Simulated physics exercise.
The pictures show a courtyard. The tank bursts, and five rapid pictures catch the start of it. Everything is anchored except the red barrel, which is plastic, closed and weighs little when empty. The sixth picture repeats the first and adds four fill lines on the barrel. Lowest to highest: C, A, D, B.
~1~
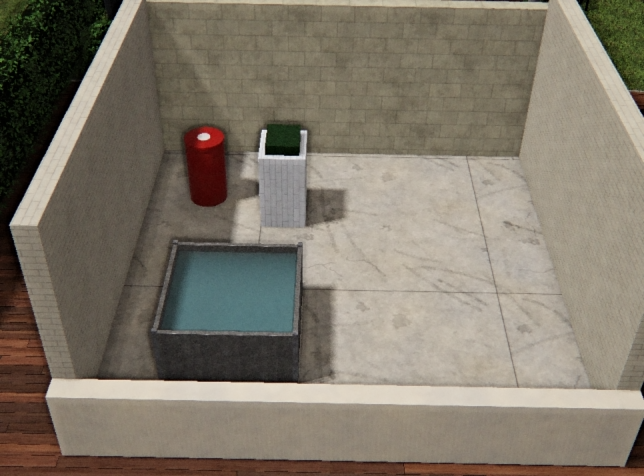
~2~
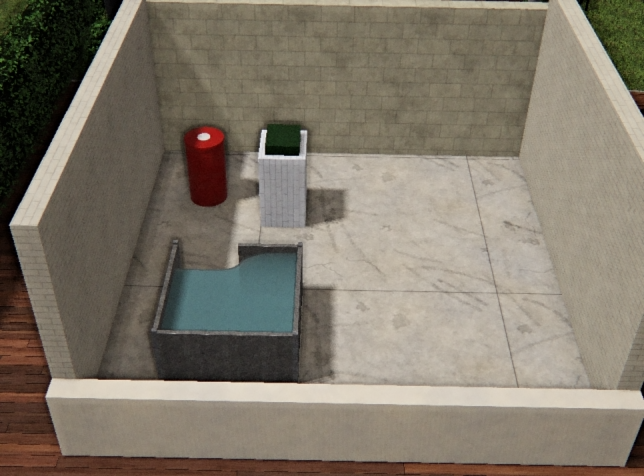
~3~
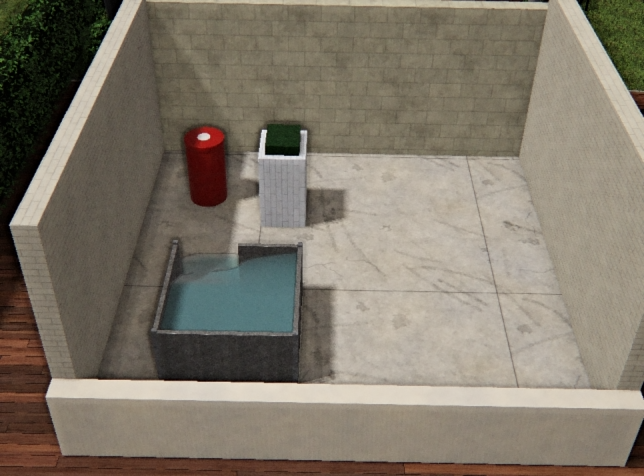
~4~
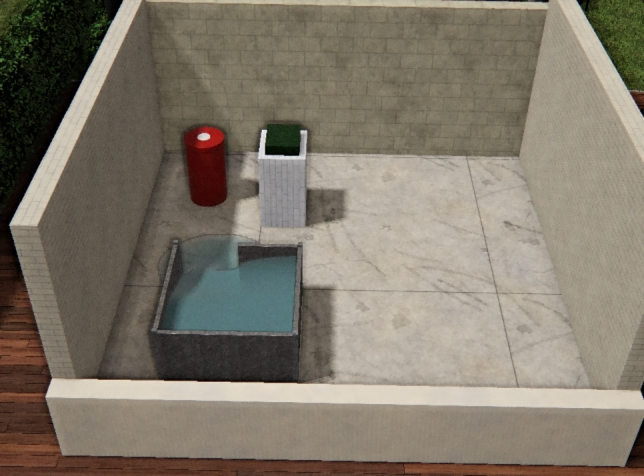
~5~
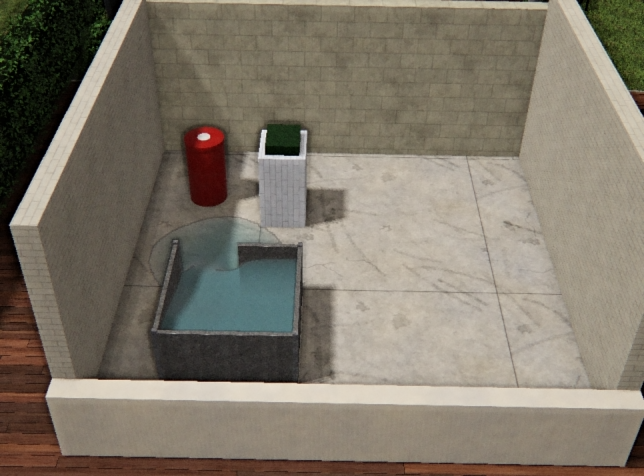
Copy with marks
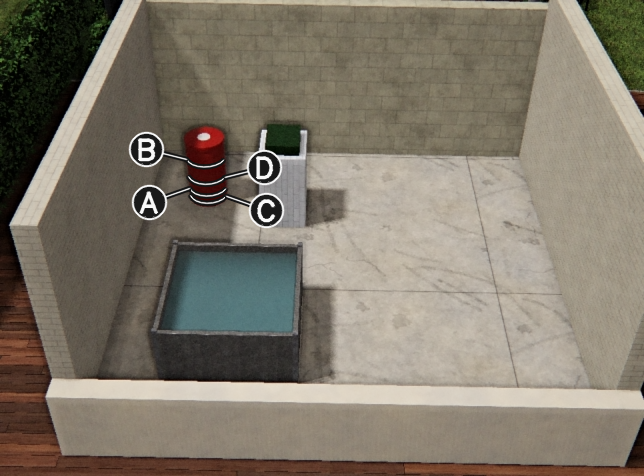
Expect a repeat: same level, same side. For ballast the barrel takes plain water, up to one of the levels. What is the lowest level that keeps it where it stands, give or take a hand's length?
D is the one.
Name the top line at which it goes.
Here it is line A.
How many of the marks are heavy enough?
Two of the four.
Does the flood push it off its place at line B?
No, not at all.
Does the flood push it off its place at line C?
Yes.
In white, A at (206, 196); B at (203, 167); C at (206, 203); D at (205, 184); from the bottom up C, A, D, B.
For line A, it is pushed about twice its own width away.
For line B, it does not move.
For line C, it is pushed about 3 times its own width away.
For line D, it does not move.
